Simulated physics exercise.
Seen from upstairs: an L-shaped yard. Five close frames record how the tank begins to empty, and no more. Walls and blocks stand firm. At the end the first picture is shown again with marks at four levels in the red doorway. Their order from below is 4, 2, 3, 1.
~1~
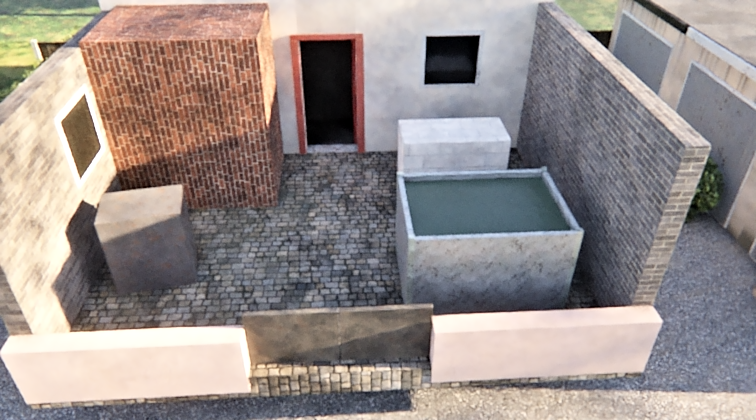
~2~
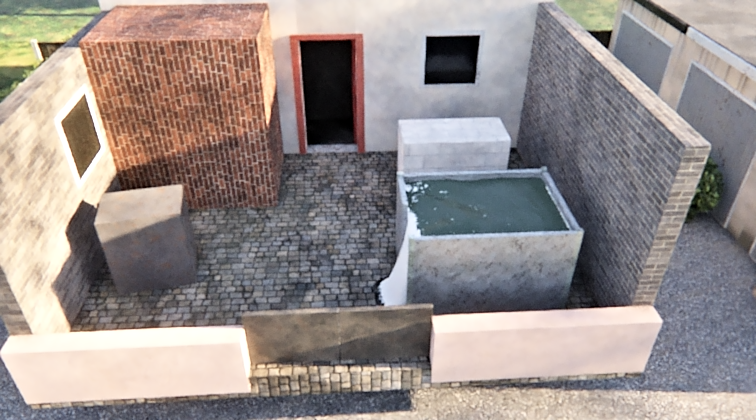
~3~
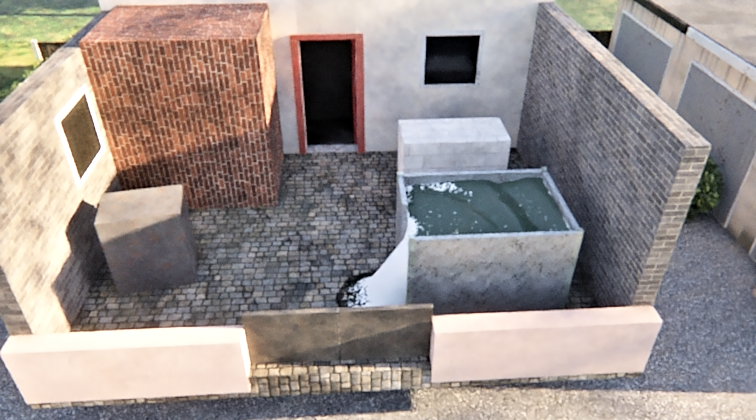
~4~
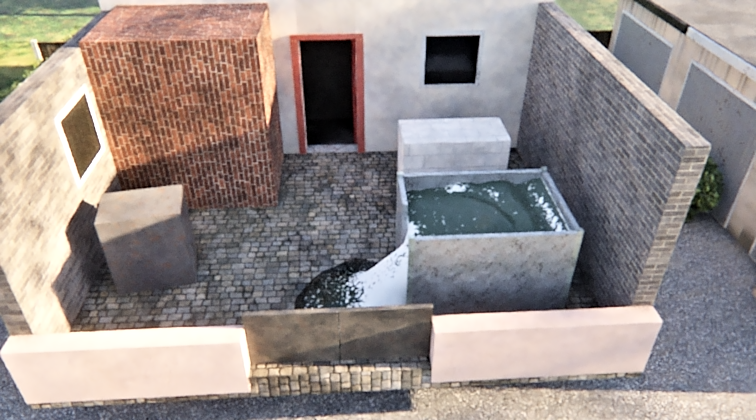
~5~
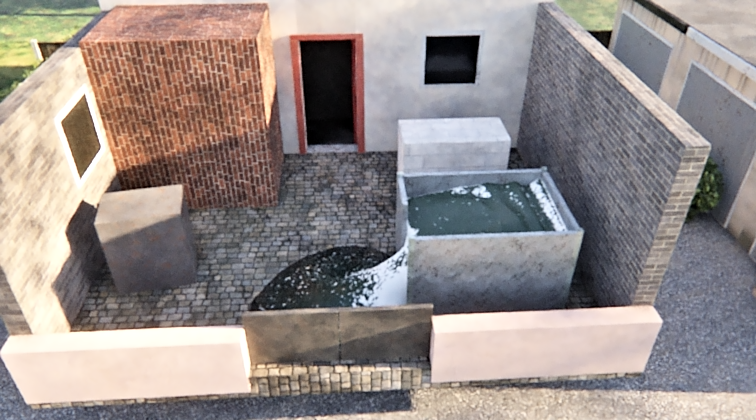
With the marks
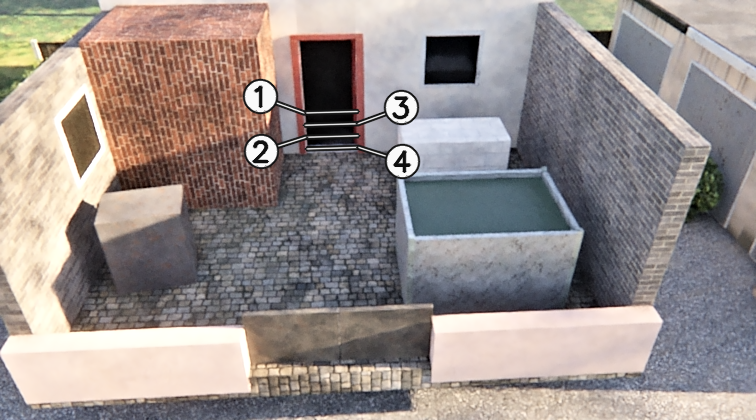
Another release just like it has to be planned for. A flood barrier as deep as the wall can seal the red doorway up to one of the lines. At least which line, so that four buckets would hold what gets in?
4.
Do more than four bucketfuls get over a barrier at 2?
No, that is safe.
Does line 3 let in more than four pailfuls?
No, that is safe.
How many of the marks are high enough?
All four.
On the marked copy, 1 at (330, 112); 2 at (332, 136); 3 at (331, 124); 4 at (332, 148); from the bottom up 4, 2, 3, 1.
With 1, nothing gets over.
With 2, nothing gets over.
With 3, nothing gets over.
With 4, a splash gets over, under a bucket.
